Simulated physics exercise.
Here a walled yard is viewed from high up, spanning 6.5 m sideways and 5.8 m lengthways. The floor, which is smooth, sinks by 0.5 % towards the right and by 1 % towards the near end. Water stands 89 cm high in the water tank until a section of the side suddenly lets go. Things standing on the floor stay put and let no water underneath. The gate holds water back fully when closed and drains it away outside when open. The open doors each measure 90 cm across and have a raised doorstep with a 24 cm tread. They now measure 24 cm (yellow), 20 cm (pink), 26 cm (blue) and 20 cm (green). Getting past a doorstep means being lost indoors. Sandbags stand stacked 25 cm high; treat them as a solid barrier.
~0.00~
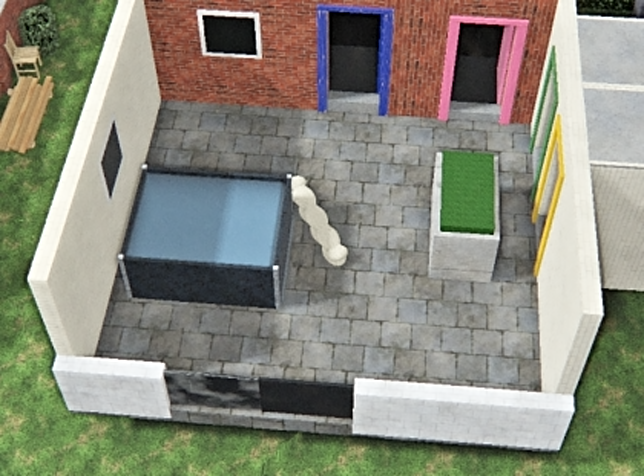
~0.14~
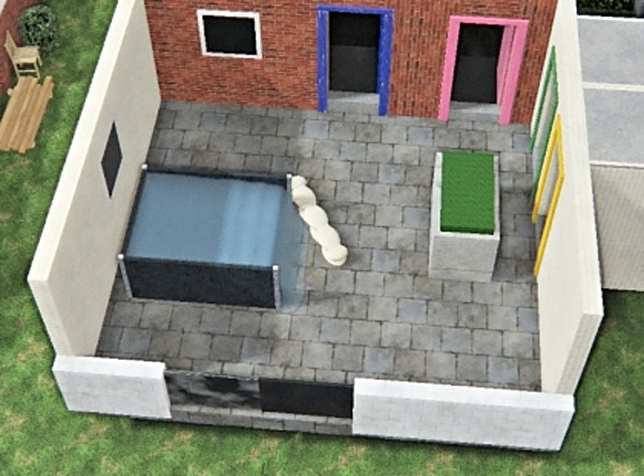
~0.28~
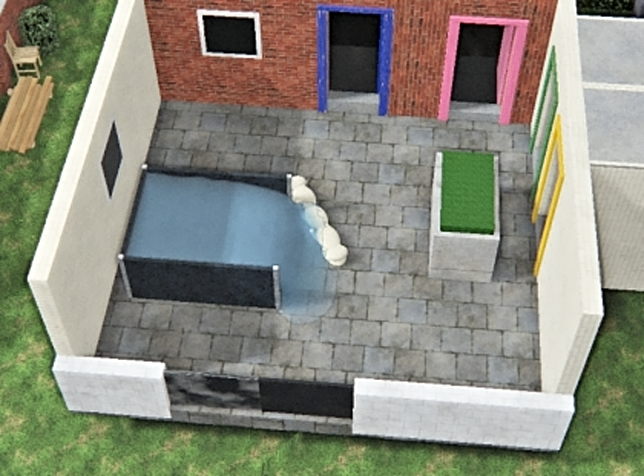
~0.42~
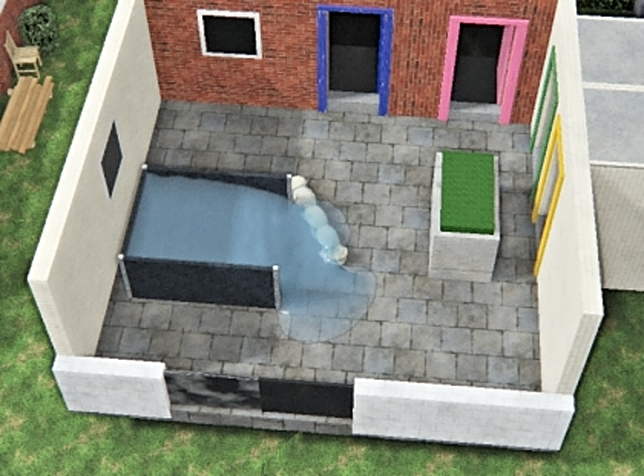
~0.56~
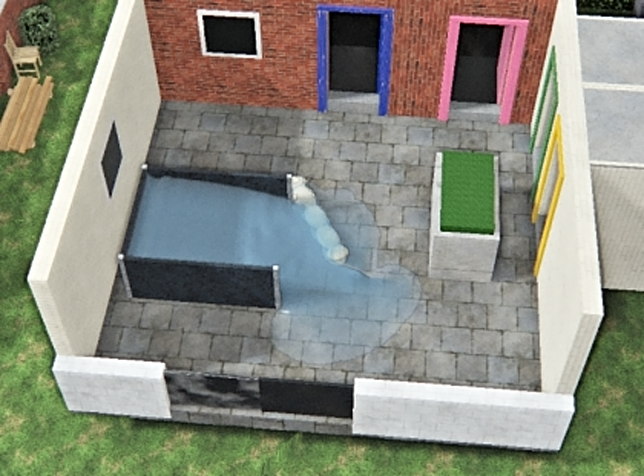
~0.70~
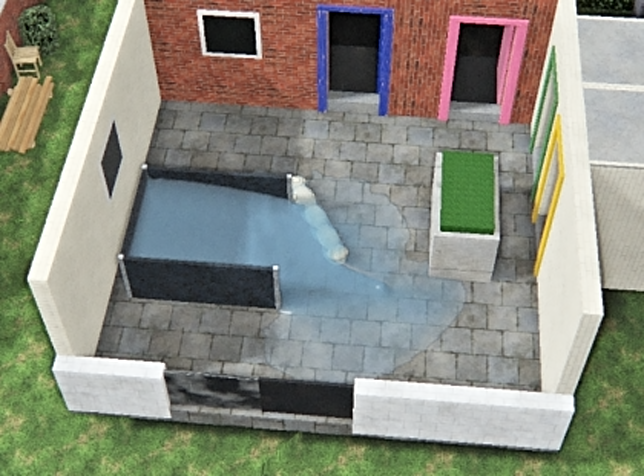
We see a tank of still water in a walled, paved yard; its right side opens, and water pours out past a curved row of pale sandbags, spreading rightward across the paving in a widening sheet.
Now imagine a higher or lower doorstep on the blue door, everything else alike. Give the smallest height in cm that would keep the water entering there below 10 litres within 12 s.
Roughly 6.5 cm.
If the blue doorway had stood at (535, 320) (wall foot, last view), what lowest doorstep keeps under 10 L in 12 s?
Close to 31 cm at the least.
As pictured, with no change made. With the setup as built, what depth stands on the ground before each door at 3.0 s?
Yellow door 8 cm, pink door 12 cm, blue door 6 cm, green door 4 cm.
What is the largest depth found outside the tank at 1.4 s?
Up to some 55 centimetres, I'd say.
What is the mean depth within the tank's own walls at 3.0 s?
Mean depth: Approx. 24 cm.
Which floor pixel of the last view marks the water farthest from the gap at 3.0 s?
Lab note: Front tip approx. (531, 125).
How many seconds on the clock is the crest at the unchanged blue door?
I'd say near 12.0 seconds.
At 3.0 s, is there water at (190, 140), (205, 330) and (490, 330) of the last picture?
So the three spots come out swamped, spared, swamped, in that order.
After 1.4 s water covers 45 % of the floor, deepest (55 cm) near (309, 233); it has not reached the blue door.
After 3.0 s water covers 70 % of the floor, deepest (44 cm) near (428, 404); 6 cm at the blue door, 0 litres in over its 26 cm doorstep.
After 12.0 s water covers 95 % of the floor, deepest (14 cm) near (179, 206); 10 cm at the blue door, 0 litres in over its 26 cm doorstep.
At the blue door as built, the water arrived by 2.4 s and peaked near 10 cm at 12.0 s.
With a doorstep of 5.5 cm, 16 litres would have come in within the 12 s; with 7 cm, 6 litres. So under 10 litres takes about 6.5 cm.
